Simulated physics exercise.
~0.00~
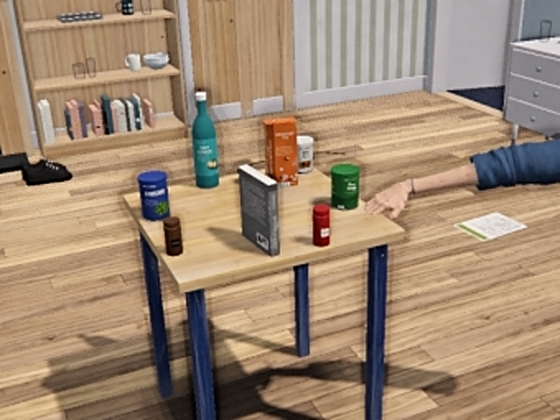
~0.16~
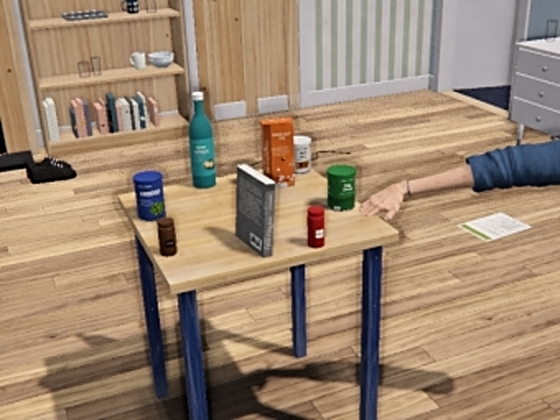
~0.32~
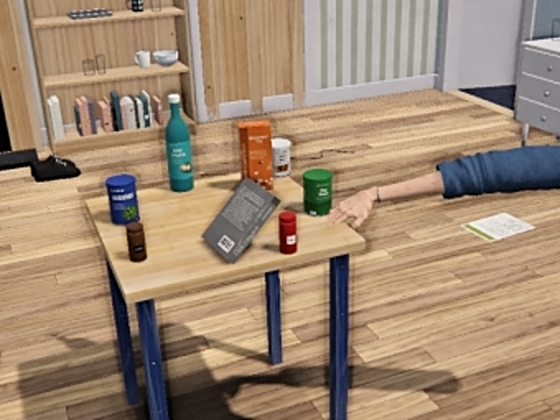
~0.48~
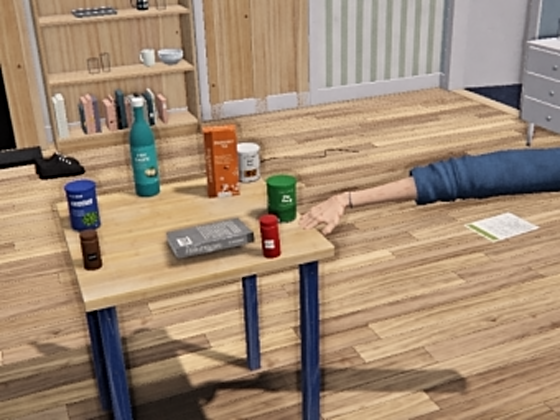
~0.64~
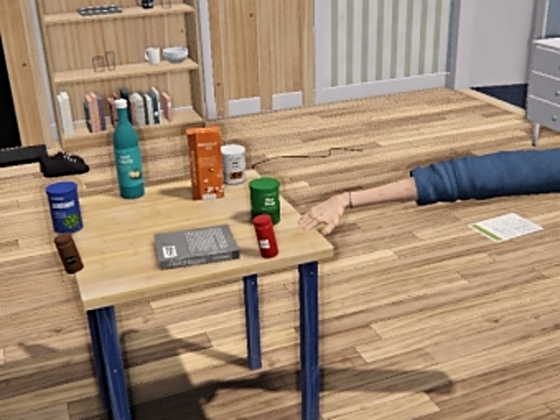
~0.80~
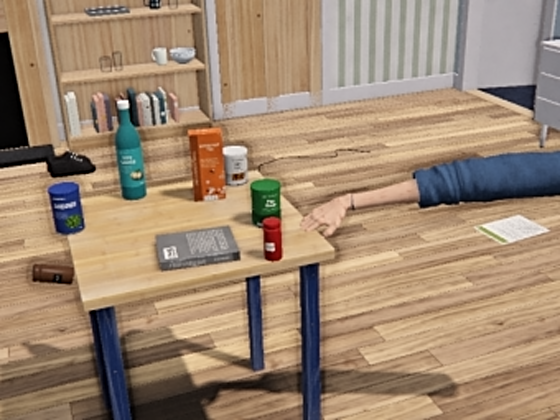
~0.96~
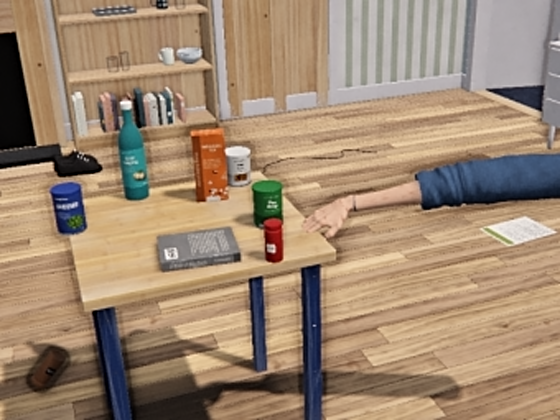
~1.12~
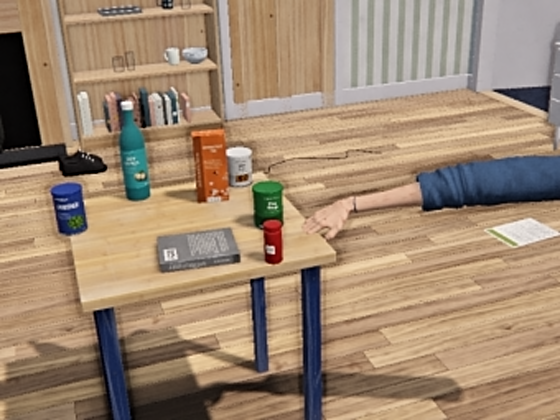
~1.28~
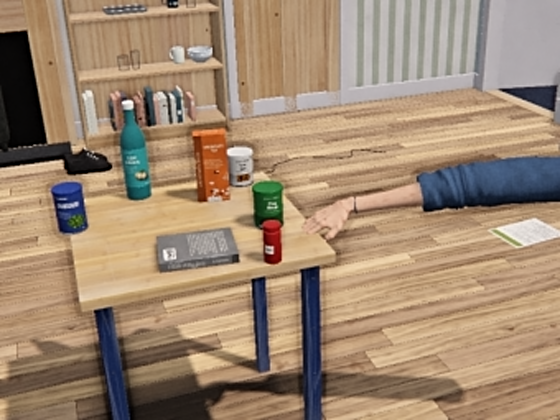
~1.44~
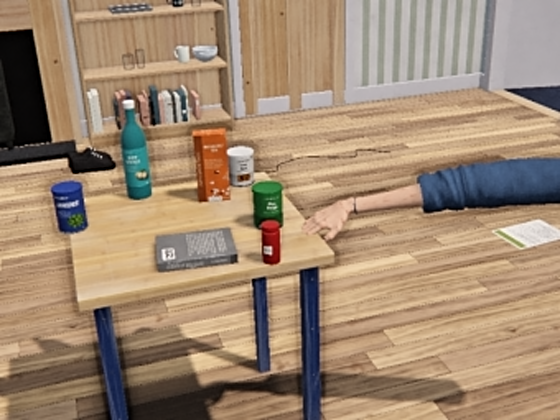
Wood-floored room with a hand shoving a small table left, the grey book toppling flat and the brown shaker falling off.
